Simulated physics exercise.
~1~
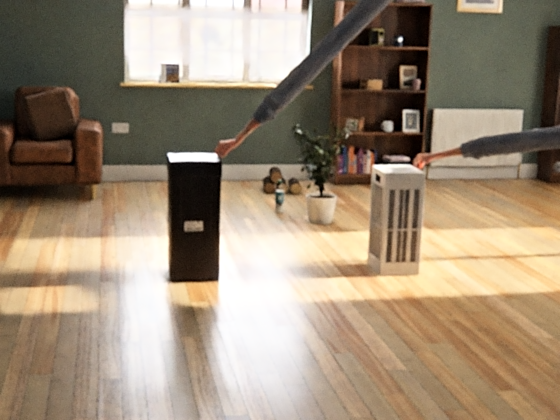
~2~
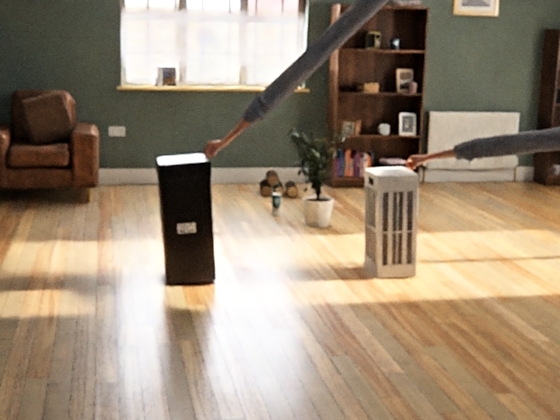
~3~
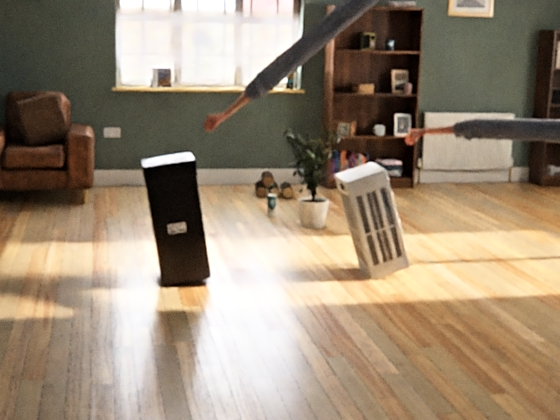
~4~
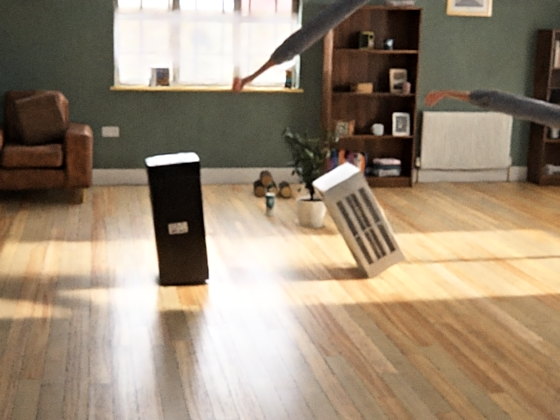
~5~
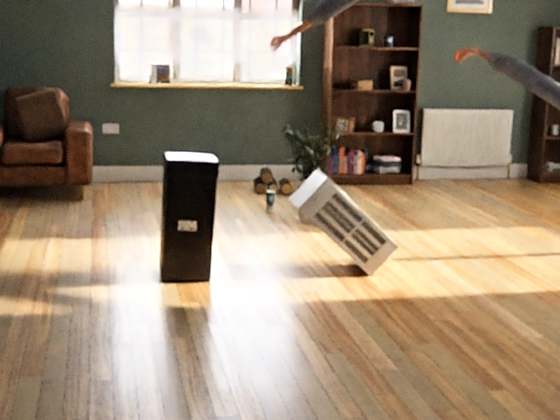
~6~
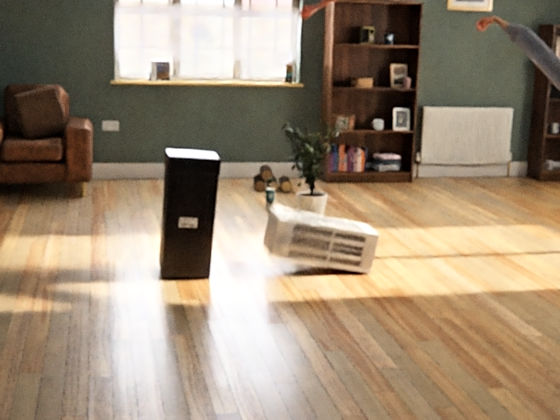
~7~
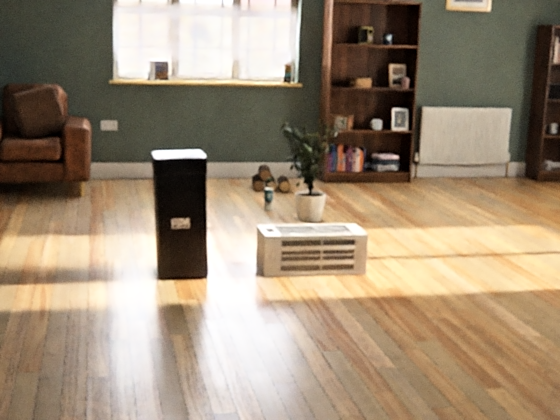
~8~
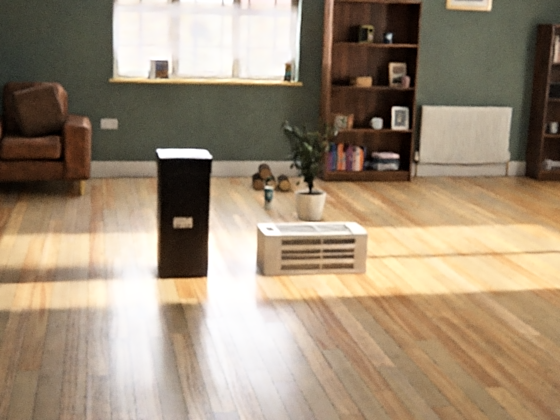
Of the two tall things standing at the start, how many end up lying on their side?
One of them does. The white crate ends up on its side, while the black tote rocks back and stays standing.
